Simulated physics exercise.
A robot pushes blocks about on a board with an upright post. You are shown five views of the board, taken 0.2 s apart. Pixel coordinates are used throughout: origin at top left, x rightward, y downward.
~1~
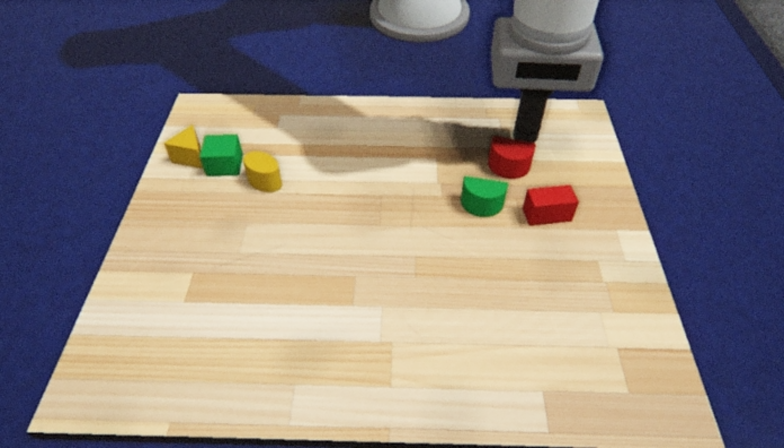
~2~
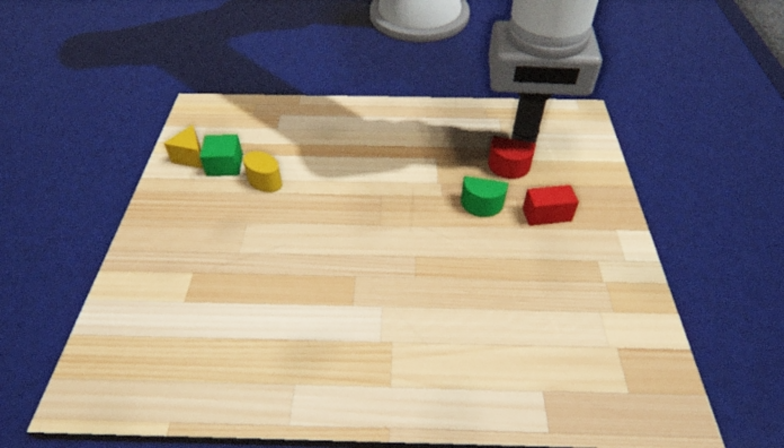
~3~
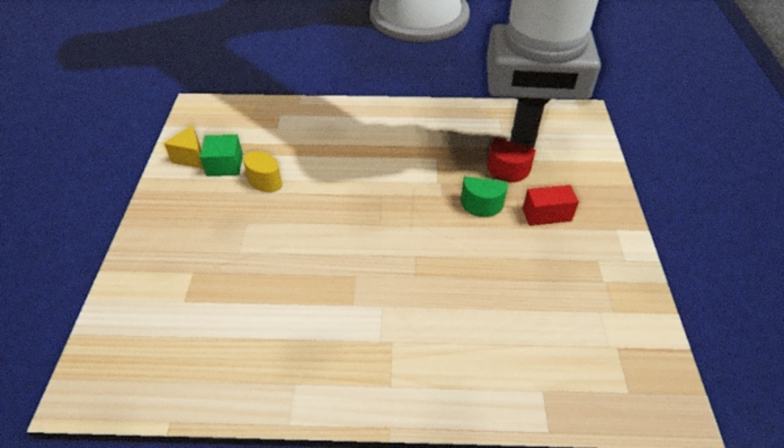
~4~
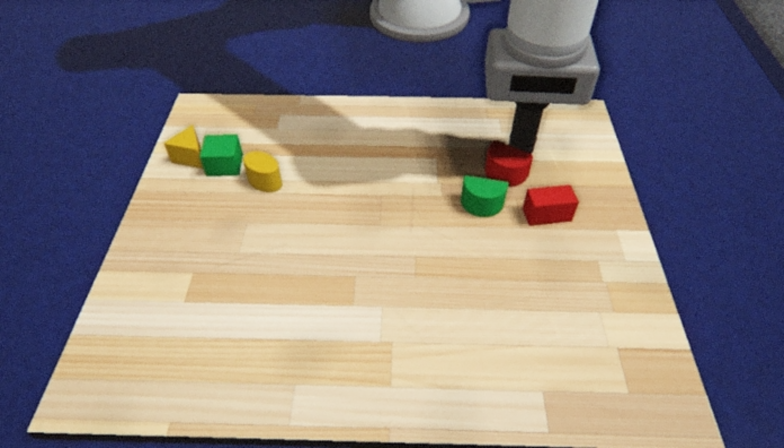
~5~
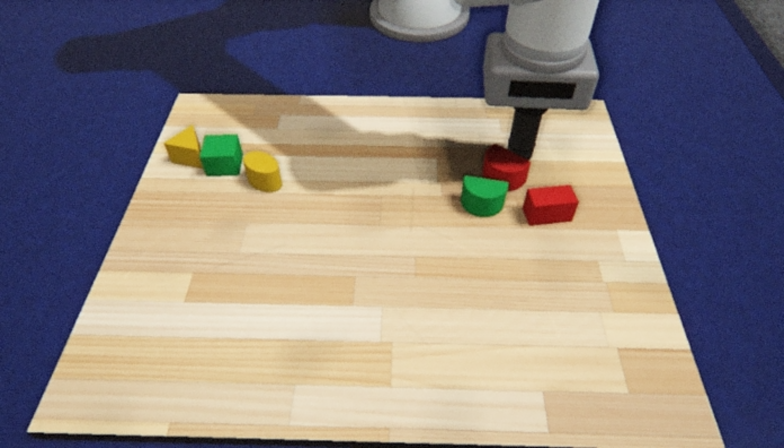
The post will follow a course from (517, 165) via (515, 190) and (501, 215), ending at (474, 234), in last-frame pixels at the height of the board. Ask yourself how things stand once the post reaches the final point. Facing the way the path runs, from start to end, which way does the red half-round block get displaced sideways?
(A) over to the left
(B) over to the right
Answer: B.
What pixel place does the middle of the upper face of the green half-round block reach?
I'd guess (417, 205).
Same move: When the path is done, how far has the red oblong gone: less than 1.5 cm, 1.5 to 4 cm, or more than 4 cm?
The displacement of the red oblong is below 1.5 cm.
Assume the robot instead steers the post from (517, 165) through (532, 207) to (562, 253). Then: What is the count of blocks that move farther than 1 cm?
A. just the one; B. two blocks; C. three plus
B: Two blocks.
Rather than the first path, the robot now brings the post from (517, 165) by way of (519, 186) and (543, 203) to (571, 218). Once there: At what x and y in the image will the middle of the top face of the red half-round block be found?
It is at (498, 172).
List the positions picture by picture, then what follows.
The first frame shows tip of the post at (525, 138), middles of tops, green half-round block at (485, 186), red half-round block at (513, 147), red oblong at (553, 195).
The second frame shows post at (523, 141), nothing pushed.
The third frame shows post at (522, 146), red half-round block at (512, 150).
The fourth frame shows post at (520, 150), red half-round block at (509, 154).
The fifth frame shows post at (519, 155), green half-round block at (485, 186), red half-round block at (506, 158), red oblong at (553, 195).
What follows on the original path. One third of the way, post at (517, 181); green half-round block at (475, 195), turned 25° clockwise; red half-round block at (495, 179), turned 25° clockwise.
Two thirds of the way, post at (503, 205); green half-round block at (446, 204), turned 50° clockwise; red half-round block at (476, 196), turned 50° clockwise.
At the end, post at (476, 225); green half-round block at (417, 205), turned 70° clockwise; red half-round block at (449, 205), turned 70° clockwise; red oblong unmoved.
